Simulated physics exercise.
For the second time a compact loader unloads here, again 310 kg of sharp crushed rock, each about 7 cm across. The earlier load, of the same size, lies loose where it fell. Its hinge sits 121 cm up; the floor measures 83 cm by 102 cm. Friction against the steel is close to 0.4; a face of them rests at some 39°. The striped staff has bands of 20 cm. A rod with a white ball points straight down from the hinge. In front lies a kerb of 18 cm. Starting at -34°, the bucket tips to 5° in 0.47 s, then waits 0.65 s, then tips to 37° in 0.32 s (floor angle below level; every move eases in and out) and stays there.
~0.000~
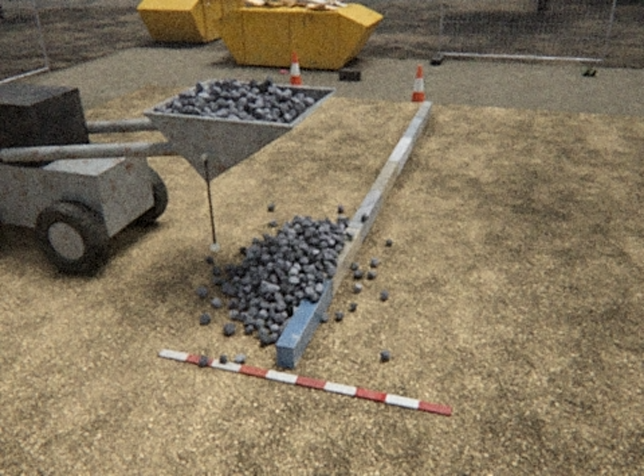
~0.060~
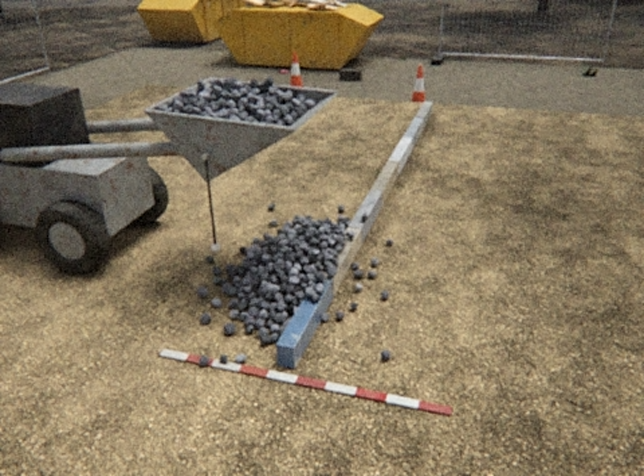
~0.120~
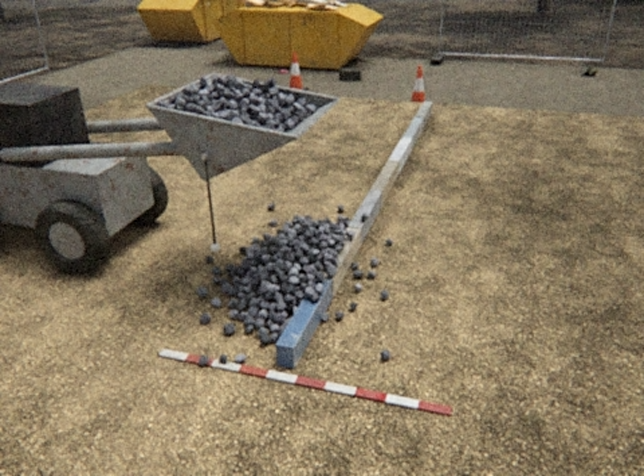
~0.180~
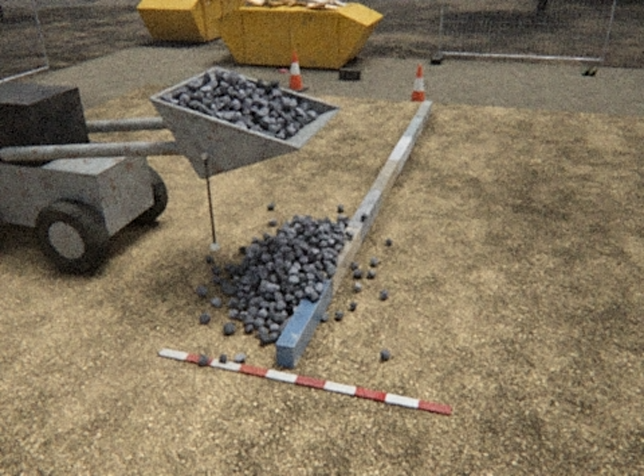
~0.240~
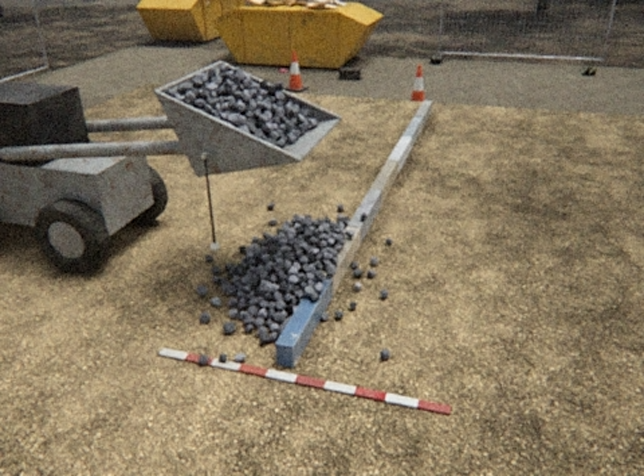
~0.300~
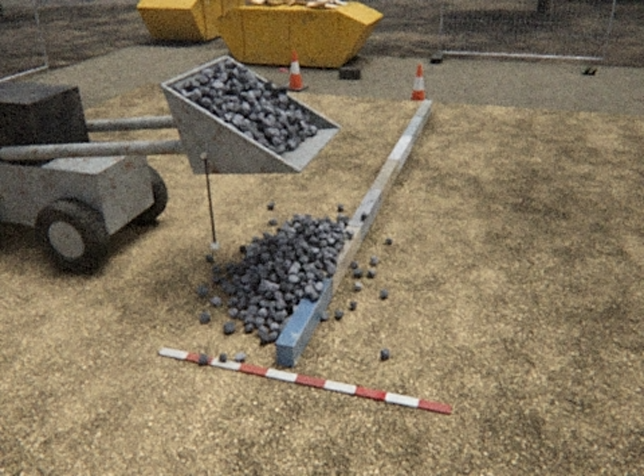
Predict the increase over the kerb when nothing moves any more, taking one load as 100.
Close to 71 parts in a hundred.
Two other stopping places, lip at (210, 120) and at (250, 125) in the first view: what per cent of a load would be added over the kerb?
About 0 and 10 per cent.
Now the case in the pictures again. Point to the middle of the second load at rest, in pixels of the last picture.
Their middle is at about (362, 271).
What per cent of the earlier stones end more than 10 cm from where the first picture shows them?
Roughly 5 per cent of them.
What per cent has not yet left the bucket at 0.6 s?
It holds some 100 per cent.
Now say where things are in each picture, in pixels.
In the first picture, the bucket is at -34°, its lip at (293, 127); the top of the load is at (227, 85). The earlier load is highest near (304, 239), 32 cm above ground level, 98 % on this side of the kerb, 2 % over the kerb.
The second picture shows lip at (295, 130), floor tilted -32°, highest stones at (230, 83); the stones move at 0.2 m/s on average.
In the third picture, the bucket is at -28°, its lip at (297, 138); the top of the load is at (219, 83); the stones move at 0.4 m/s on average.
The fourth picture shows lip at (299, 149), floor tilted -21°, highest stones at (220, 79); the stones move at 0.5 m/s on average.
The fifth picture shows lip at (300, 161), floor tilted -14°, highest stones at (220, 75); the stones move at 0.5 m/s on average.
In the sixth picture, the bucket is at -7°, its lip at (300, 172); the top of the load is at (226, 71); the stones move at 0.5 m/s on average.
After 0.4 s the floor is at 3°; in per cent of one load, 100 in the bucket, 98 on this side of the kerb, 2 over the kerb; the foremost stones are at (370, 288).
After 0.6 s the floor is at 5°; in per cent of one load, 100 in the bucket, 98 on this side of the kerb, 2 over the kerb; the foremost stones are at (370, 288).
After 1.9 s the floor is at 37°; in per cent of one load, 36 in the bucket, 148 on this side of the kerb, 16 over the kerb; the foremost stones are at (400, 289).
After 4.5 s the floor is at 37°; in per cent of one load, 0 in the bucket, 127 on this side of the kerb, 73 over the kerb; the foremost stones are at (463, 324). Net gain over the kerb, 71.
